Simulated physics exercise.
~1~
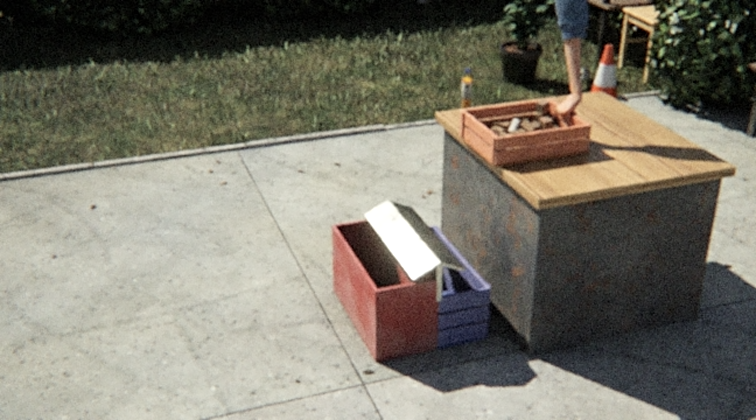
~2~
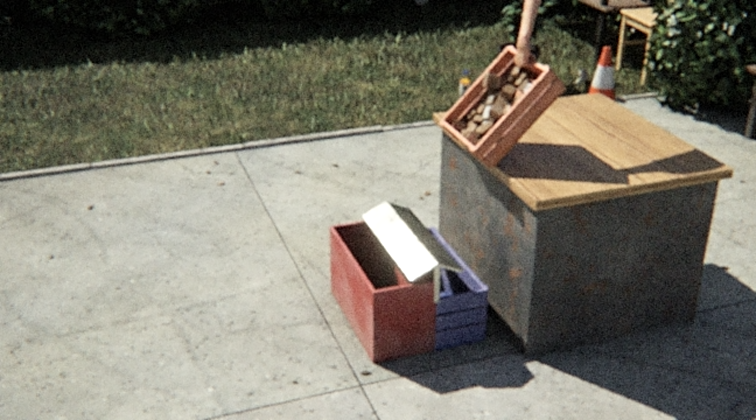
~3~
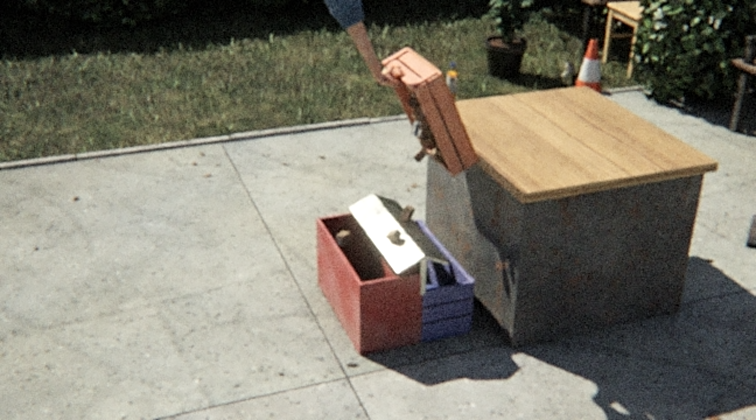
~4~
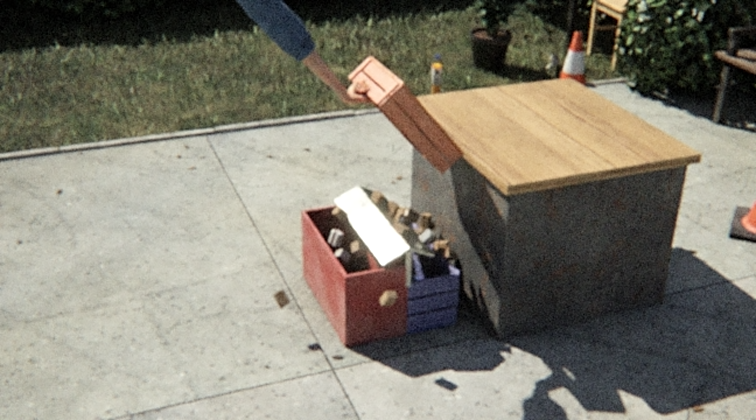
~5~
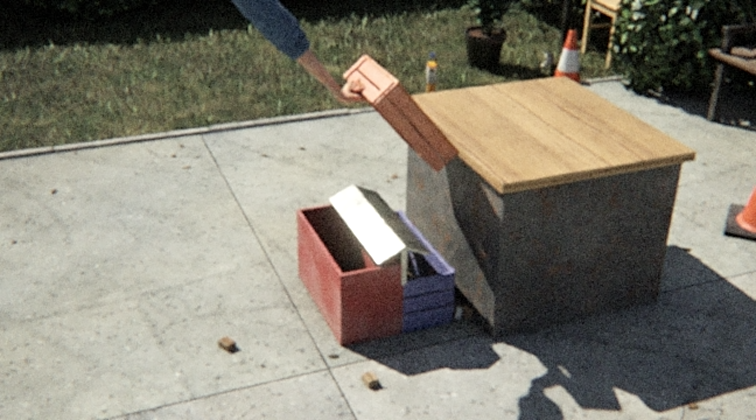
At the start, a hand holds an orange crate of small brownish pieces on a wooden-topped bench, above a red trough and a blue tote that sit side by side on the paving under a pale, sloping ridge. The hand tips the crate up at the bench's left edge. As it turns past upright, the first pieces drop onto the ridge. The rest then tumble down in a bunch, scattering to both sides, with some bouncing clear. Finally the crate stays tipped over, apparently emptied, and a couple of stray pieces lie on the paving in front of the containers.
